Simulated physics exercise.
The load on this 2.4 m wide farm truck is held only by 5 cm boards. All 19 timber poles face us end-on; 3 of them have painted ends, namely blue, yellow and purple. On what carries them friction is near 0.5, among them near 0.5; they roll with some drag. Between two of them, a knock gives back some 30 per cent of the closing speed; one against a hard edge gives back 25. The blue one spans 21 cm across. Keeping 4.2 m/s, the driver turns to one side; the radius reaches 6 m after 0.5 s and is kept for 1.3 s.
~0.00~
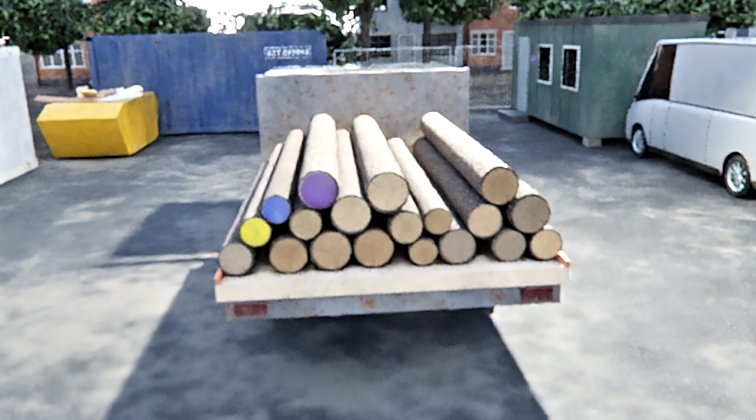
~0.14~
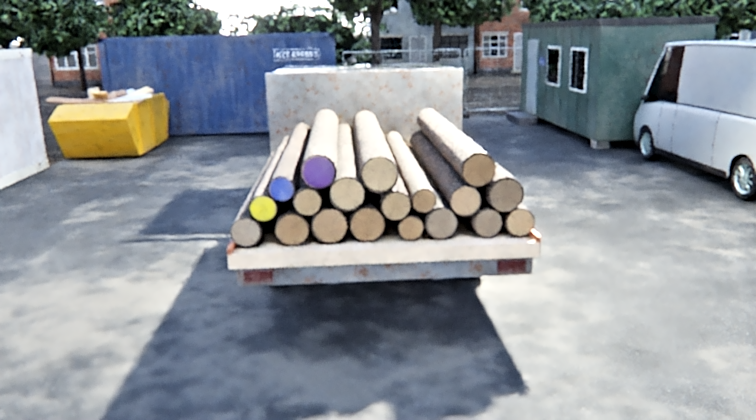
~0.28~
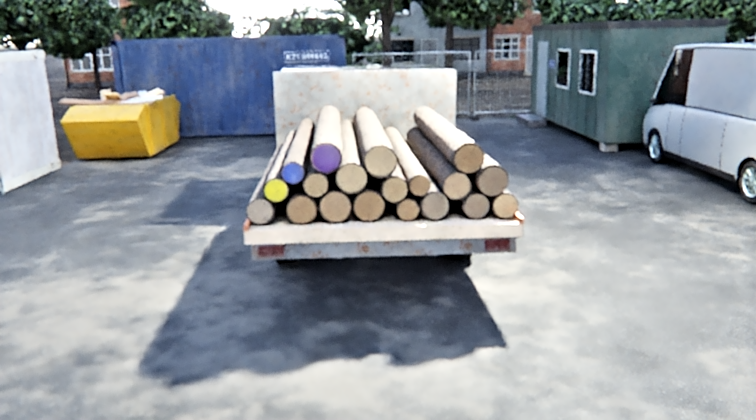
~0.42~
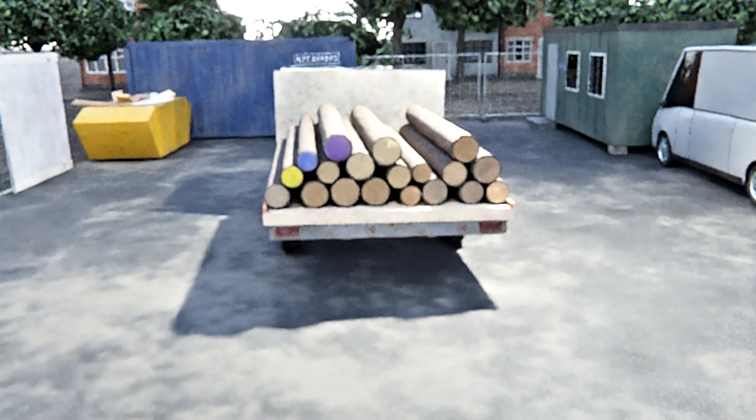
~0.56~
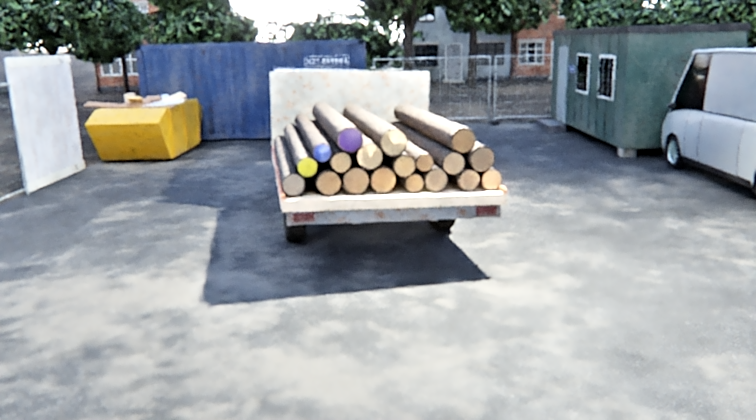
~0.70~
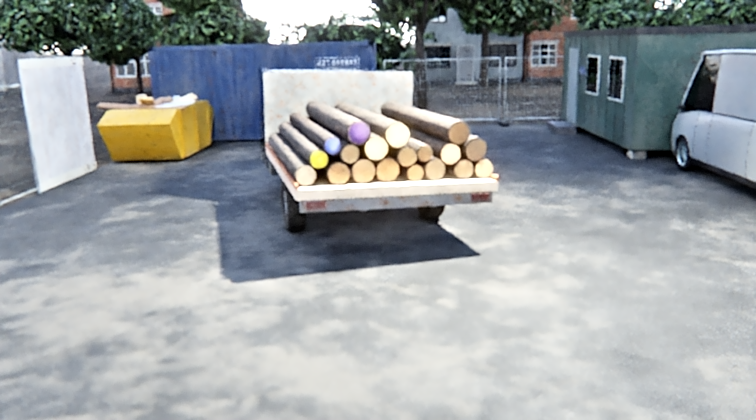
The footage shows a flatbed truck stacked with timber poles, three with blue, yellow and purple ends, driving away across a yard past containers and a parked van, then turning left as its deck leans slightly to the right.
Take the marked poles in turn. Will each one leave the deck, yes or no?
Blue - it will not, yellow - it will not, purple - it will not.
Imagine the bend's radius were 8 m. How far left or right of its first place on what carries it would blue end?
Result: Around 0 cm rightwards.
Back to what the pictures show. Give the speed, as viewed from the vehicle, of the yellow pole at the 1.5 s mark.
About 0.0 m/s.
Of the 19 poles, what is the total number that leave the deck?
0 in total.
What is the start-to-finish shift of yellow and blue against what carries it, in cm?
Moved: Yellow 5, blue 5.
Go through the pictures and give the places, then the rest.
The first frame shows blue (276, 210), yellow (255, 232), purple (319, 190); 8 of the 19 make up the bottom layer.
The second frame shows blue (282, 189), yellow (263, 209), purple (319, 172); the deck is level.
The third frame shows blue (293, 173), yellow (276, 191), purple (326, 158); the deck is a shade lower on the right.
The fourth frame shows blue (308, 161), yellow (292, 177), purple (338, 148); the deck slopes 2° down to the right.
The fifth frame shows blue (322, 153), yellow (308, 167), purple (350, 140); the deck slopes 2° down to the right.
The sixth frame shows blue (333, 146), yellow (319, 160), purple (359, 133); the deck slopes 2° down to the right.
Then, 1.5 s in, blue is up on others, 45 cm from the left edge; yellow is up on others, 30 cm from the left edge; purple is up on others, 75 cm from the left edge; 0 of 19 are off.
In the end (2.6 s), blue is up on others, 45 cm from the left edge; yellow is up on others, 30 cm from the left edge; purple is up on others, 75 cm from the left edge; 0 of 19 are off.
